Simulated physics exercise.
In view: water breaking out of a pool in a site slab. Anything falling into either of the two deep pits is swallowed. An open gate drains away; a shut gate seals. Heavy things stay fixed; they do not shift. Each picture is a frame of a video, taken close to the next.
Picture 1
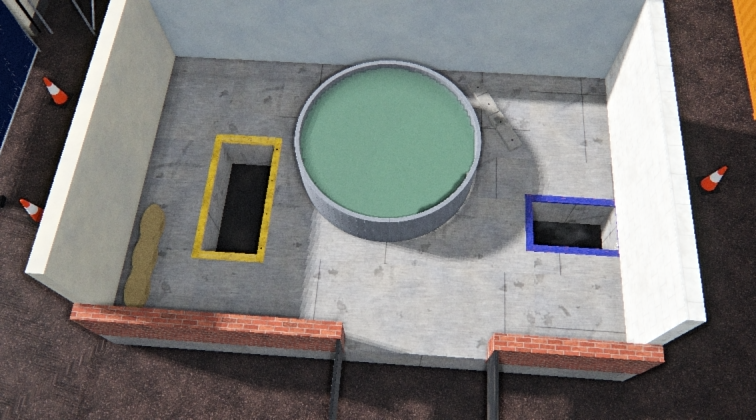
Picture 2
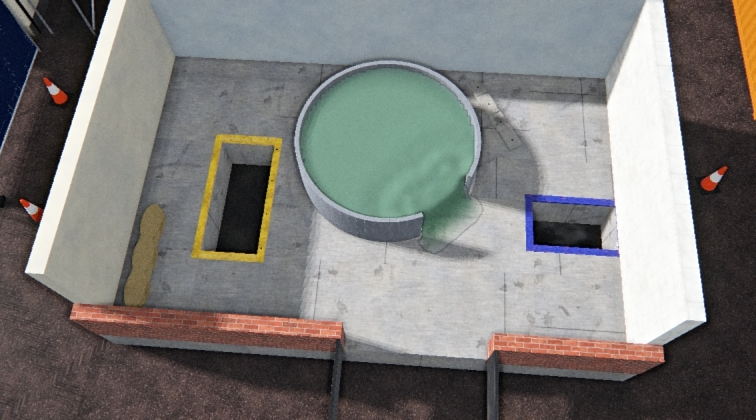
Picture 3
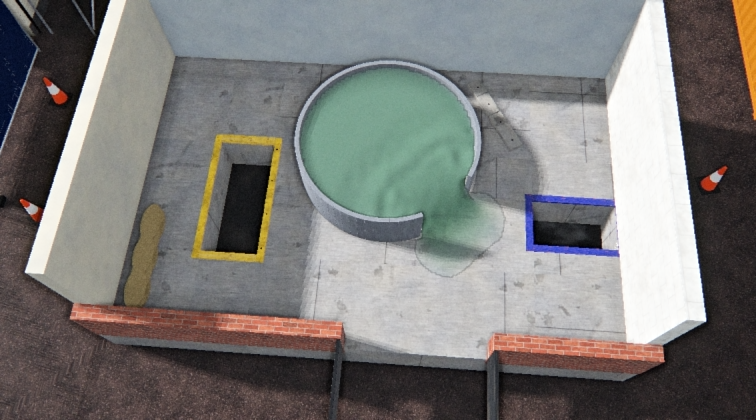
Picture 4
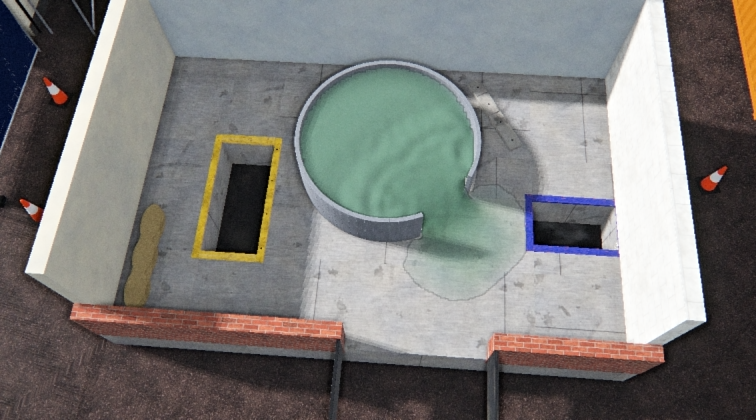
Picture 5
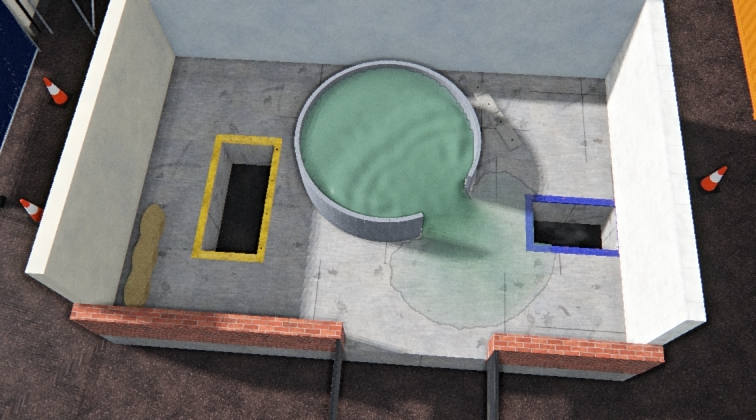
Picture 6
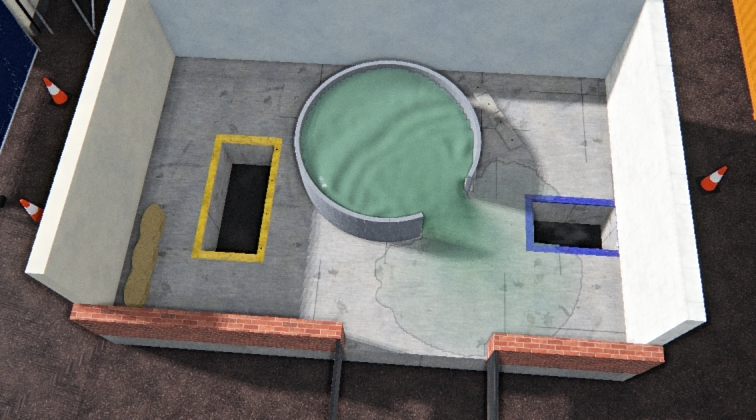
Green water sits still in a round pool on a walled concrete slab, between a yellow-edged pit and a blue-edged one. A gap opens in the pool's lower right wall and water pours out, spreading in a thin, widening sheet toward the front and right, while ripples cross the pool.
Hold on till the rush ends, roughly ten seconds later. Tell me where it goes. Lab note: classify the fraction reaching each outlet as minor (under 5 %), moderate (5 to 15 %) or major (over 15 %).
Fractions by outlet: Gate major; blue pit major; yellow pit minor.
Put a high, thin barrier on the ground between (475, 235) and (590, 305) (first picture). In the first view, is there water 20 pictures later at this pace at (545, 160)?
Submerged.
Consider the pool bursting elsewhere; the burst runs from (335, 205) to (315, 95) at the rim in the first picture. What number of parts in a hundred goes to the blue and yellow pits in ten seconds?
Blue 0 %, yellow 65 %.
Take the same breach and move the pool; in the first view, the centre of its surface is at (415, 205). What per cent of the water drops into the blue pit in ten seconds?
Share in the blue pit - 45 in a hundred.
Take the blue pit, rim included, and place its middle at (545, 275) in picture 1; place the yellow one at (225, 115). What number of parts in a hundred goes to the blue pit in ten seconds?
The blue pit takes 45 per cent.
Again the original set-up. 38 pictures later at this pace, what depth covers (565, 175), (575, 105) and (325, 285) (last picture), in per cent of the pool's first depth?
At the three places, in the order asked: Around 0, 0 and 0 per cent.
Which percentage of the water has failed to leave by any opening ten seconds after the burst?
My figure is close to 38 percent.
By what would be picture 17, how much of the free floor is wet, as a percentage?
Estimate: Some 25 in a hundred.
A moment on, water covers 25 % of the floor; the gate 1 %, the blue pit 2 %, the yellow pit 0 %.
Next, water covers 25 % of the floor; the gate 4 %, the blue pit 4 %, the yellow pit 0 %.
Then, water covers 25 % of the floor; the gate 8 %, the blue pit 13 %, the yellow pit 0 %.
Later, water covers 20 % of the floor; the gate 14 %, the blue pit 27 %, the yellow pit 0 %.
In the end, water covers 25 % of the floor; the gate 21 %, the blue pit 40 %, the yellow pit 0 %.
